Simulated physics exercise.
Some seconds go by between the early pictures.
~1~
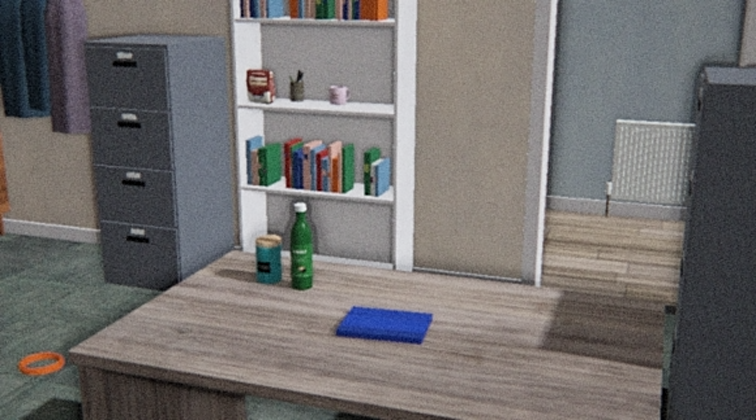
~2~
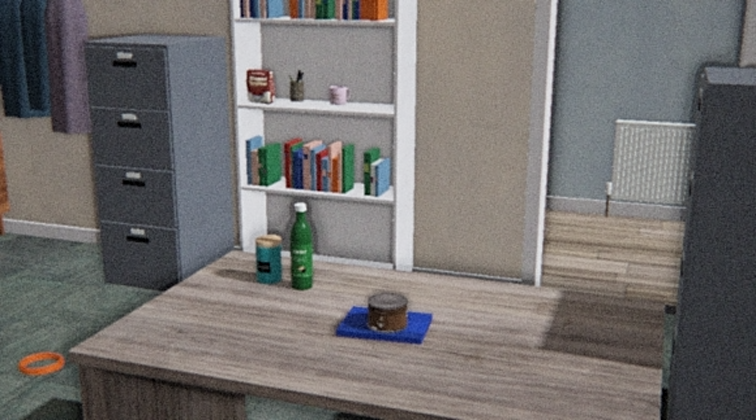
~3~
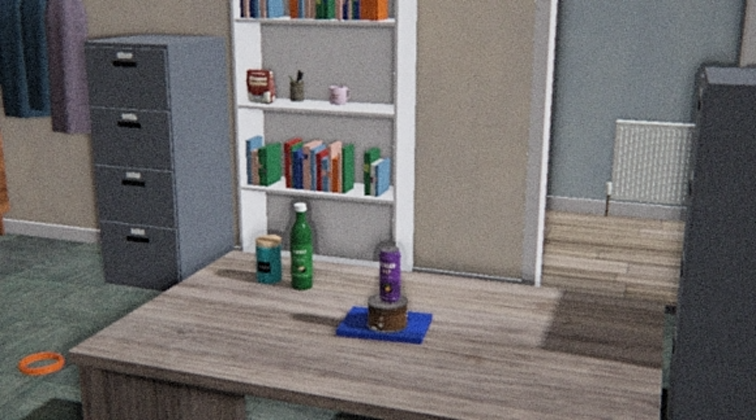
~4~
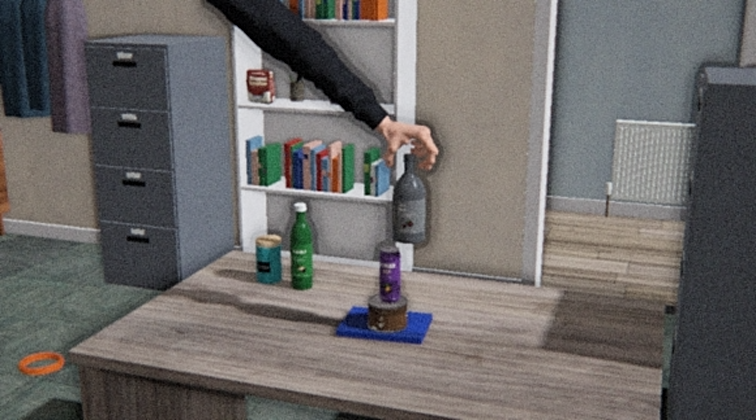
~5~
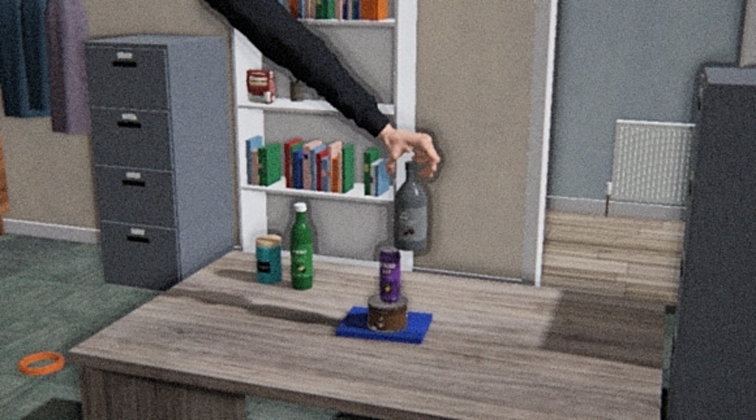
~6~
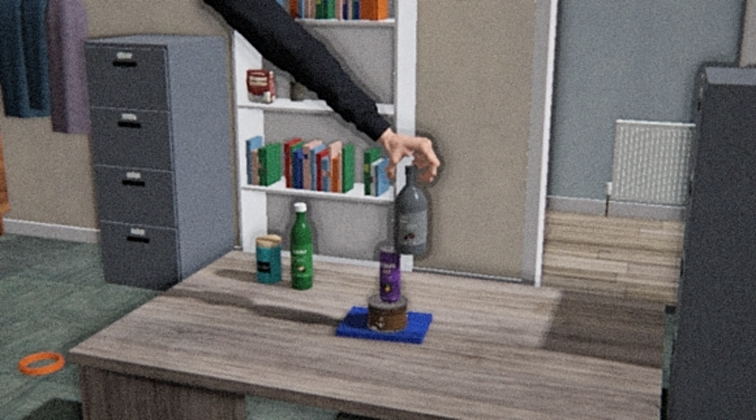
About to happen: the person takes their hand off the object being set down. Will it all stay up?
The pile does not stand firm.
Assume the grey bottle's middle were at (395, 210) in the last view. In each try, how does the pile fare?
Well, it is fine after that.
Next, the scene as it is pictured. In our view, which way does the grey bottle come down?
Rightward.
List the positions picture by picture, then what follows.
The last thing is not in view yet, in the first picture.
The last thing is not in view yet; blue board (386, 325), in the second picture.
The last thing is not in view yet; brown tub (388, 312), in the third picture.
On its way; grey bottle (409, 197); green bottle (301, 246), in the fourth picture.
On its way; grey bottle (410, 205); turquoise jar (269, 259), in the fifth picture.
In place under the hand; grey bottle (410, 209); purple can (390, 275), in the sixth picture.
Then, 0.40 s later than the last frame, grey bottle now fallen.
Then, 0.50 s later than the last frame, things are still on the move.
When it is over, fallen, grey bottle; the other 5 as before. End places, in pixels of the last picture, grey bottle near (465, 315). The pile loses its balance.
